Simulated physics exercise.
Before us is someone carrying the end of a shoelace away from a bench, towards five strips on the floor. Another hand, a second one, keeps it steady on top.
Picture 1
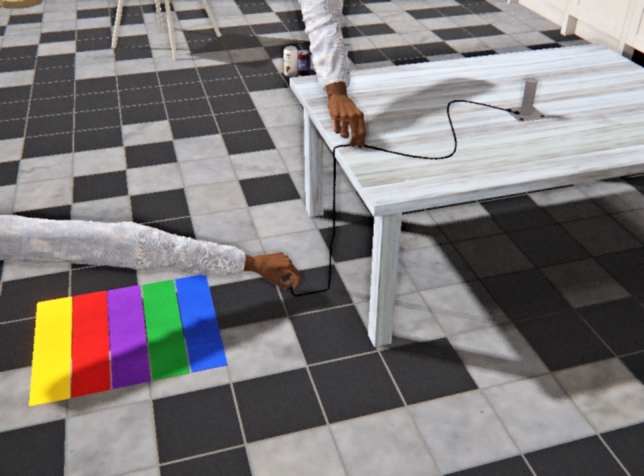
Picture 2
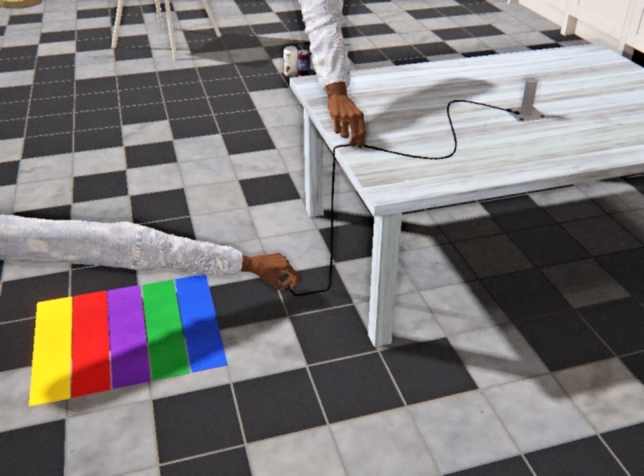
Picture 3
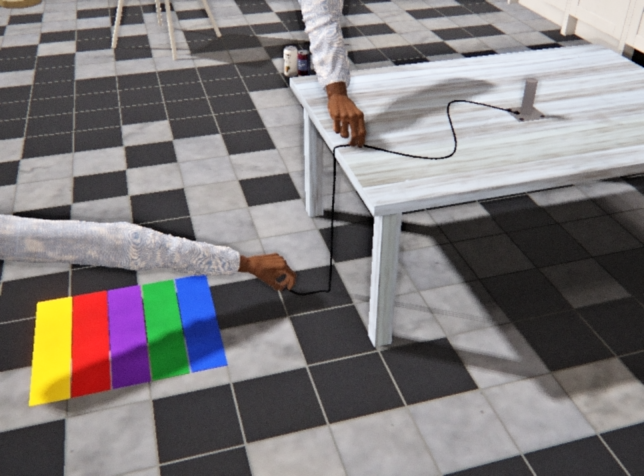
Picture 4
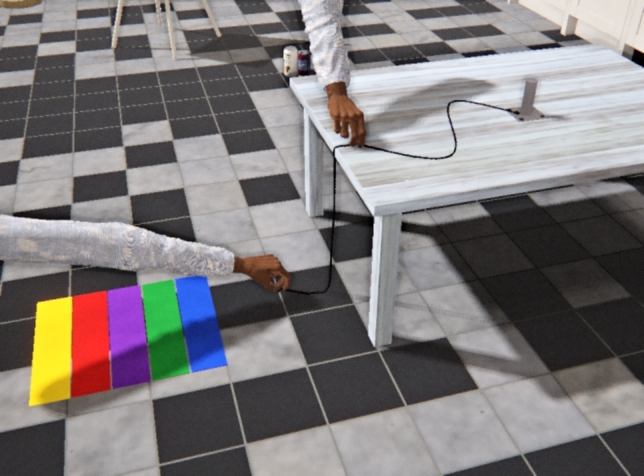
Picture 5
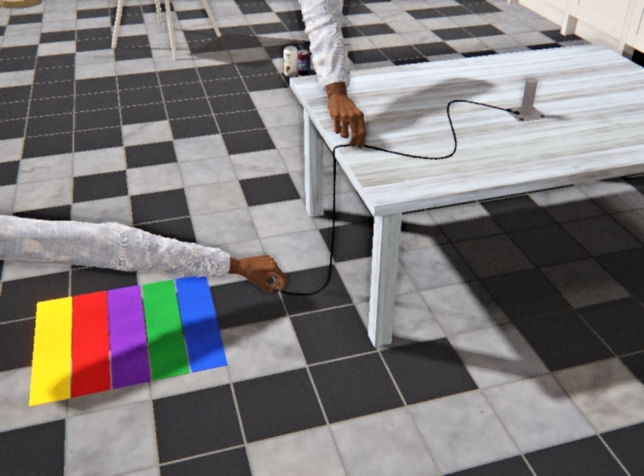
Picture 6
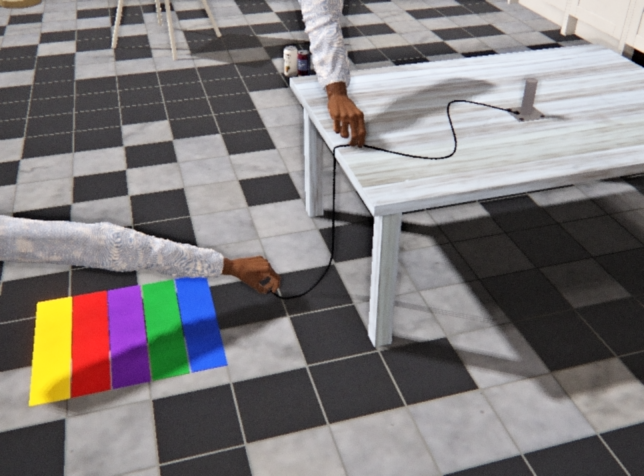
A hand near the floor draws the end of a black cord slightly to the left, away from a pale bench and closer to the blue strip of five coloured ones. The hanging part shifts into a smoother curve, while another hand stays still on the benchtop, keeping the cord there in place.
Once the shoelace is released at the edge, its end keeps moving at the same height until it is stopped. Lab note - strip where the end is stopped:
Yellow strip.
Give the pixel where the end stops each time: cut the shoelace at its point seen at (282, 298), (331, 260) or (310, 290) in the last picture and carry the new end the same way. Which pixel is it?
Well, that gives around (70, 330) the first time, (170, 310) the next and (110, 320) the last.
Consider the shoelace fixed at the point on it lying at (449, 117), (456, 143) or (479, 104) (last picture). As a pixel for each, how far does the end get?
About (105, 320), (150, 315) and (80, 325).
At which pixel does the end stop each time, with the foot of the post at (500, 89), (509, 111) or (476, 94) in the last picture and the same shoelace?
Going through the tries, you get (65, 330), then (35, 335), then (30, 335).
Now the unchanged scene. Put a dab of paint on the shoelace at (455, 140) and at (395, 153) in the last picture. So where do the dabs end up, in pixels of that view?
End positions: About (372, 140) and about (292, 176).
Early on, end near (117, 319); over purple.
Midway, end near (75, 327); over red.
At the end of the slack, end near (50, 331); over yellow. It gets as far as the yellow strip.
